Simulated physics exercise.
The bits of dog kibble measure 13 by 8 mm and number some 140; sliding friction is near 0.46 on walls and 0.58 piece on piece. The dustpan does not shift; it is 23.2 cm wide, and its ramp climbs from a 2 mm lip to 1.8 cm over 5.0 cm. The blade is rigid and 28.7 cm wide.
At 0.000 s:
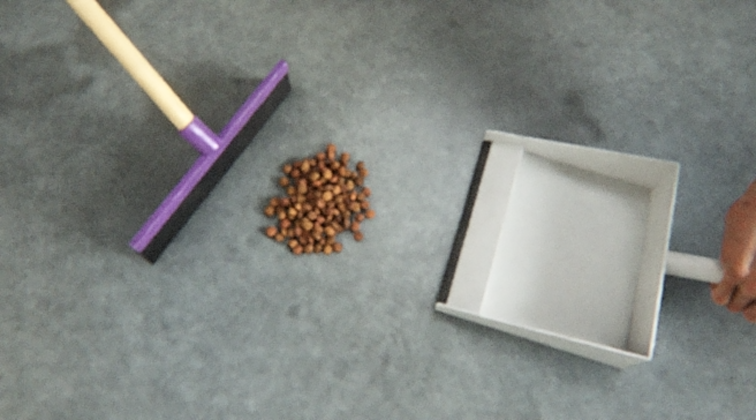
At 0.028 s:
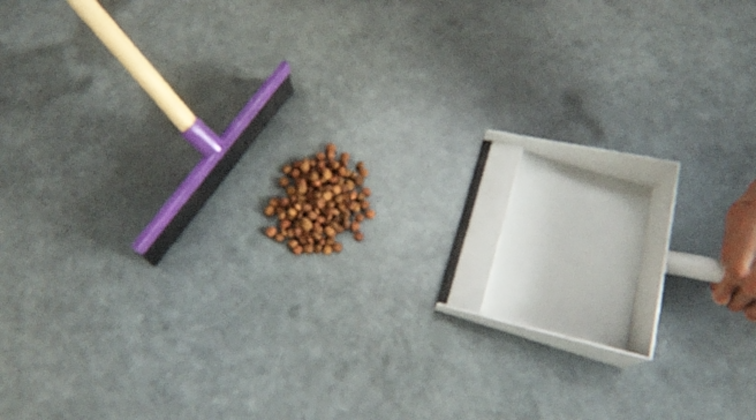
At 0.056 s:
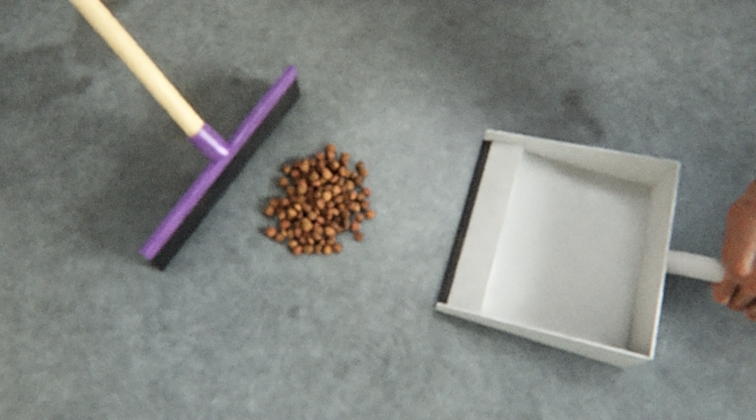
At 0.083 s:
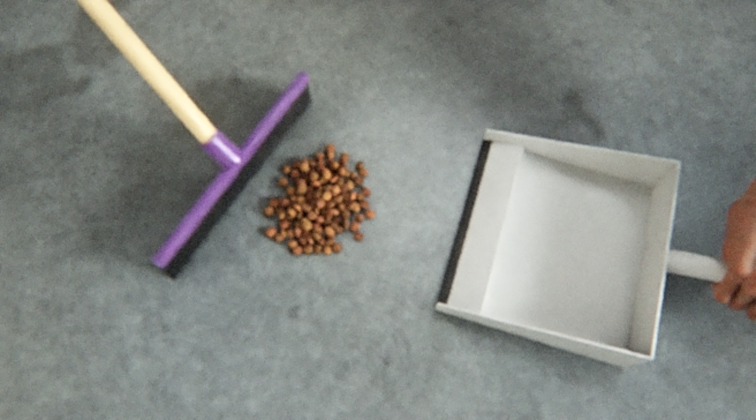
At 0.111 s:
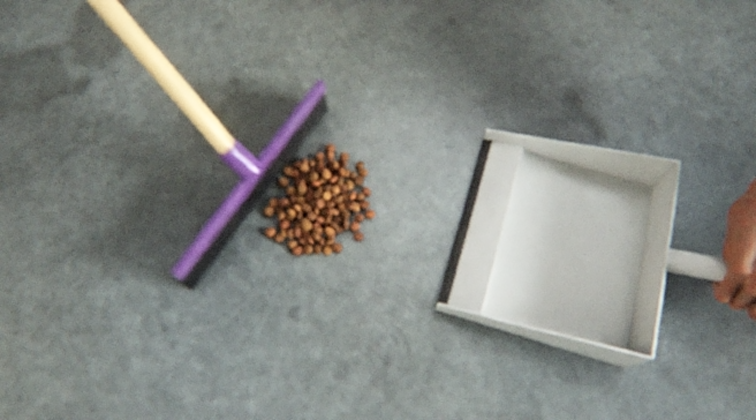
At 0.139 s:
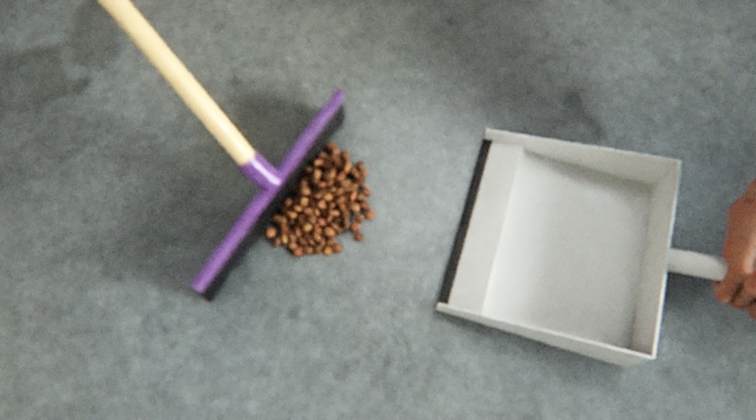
The footage shows a purple squeegee-like blade on a pale wooden handle sliding rightward across a grey floor until it meets a small pile of brown pieces, while a hand at the right keeps a light grey dustpan still.
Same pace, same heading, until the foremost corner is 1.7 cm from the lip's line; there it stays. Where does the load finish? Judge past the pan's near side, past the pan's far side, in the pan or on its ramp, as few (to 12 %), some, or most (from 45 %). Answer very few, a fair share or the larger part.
Past the pan's near side: A fair share; past the pan's far side: Very few; in the pan or on its ramp: A fair share.
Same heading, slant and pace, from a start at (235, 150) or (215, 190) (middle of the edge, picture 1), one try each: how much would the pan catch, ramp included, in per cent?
About 20 and 30 per cent.
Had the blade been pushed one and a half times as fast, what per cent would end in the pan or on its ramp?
Then about 45 per cent.
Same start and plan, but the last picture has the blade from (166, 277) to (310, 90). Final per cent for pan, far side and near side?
Pan 15, far 0, near 35.
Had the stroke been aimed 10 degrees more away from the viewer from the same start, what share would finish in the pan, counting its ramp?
Then about 20 per cent.
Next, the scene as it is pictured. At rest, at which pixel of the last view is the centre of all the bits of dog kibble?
At about (443, 272).
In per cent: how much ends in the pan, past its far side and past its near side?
Near side 25; far side 0; pan 25.
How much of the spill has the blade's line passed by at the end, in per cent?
Roughly 0 per cent.
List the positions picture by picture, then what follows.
In the first frame, blade from (138, 247) to (283, 68), moved 0.0 cm, 0 of the pieces shifted so far; middle of the pieces at (319, 198); pan at (564, 251).
In the second frame, blade from (140, 249) to (285, 69), moved 0.4 cm, 0 of the pieces shifted so far; middle of the pieces at (319, 198).
In the third frame, blade from (148, 254) to (292, 73), moved 1.5 cm, 0 of the pieces shifted so far; middle of the pieces at (319, 198).
In the fourth frame, blade from (160, 263) to (304, 79), moved 3.3 cm, 0 of the pieces shifted so far; middle of the pieces at (319, 199).
In the fifth frame, blade from (179, 274) to (321, 88), moved 5.8 cm, 0 of the pieces shifted so far; middle of the pieces at (319, 199).
In the sixth frame, blade from (199, 287) to (339, 97), moved 8.5 cm, 65 of the pieces shifted so far; middle of the pieces at (321, 200); pan at (566, 250). The blade's pace is about 0.96 m/s, heading 13 degrees towards the viewer's side.
After 0.24 s, middle of the blade 12 cm from the lip; 0 % over the lip, far side 0 %, near side 5 %.
Then, at 0.31 s, middle of the blade 7 cm from the lip; 0 % over the lip, far side 0 %, near side 15 %.
After 0.52 s, middle of the blade 5 cm from the lip; 25 % over the lip, far side 0 %, near side 25 %.
At rest (1.1 s), near side 25 %, far side 0 %, pan 25 %, in front of the lip or behind the blade 50 %.
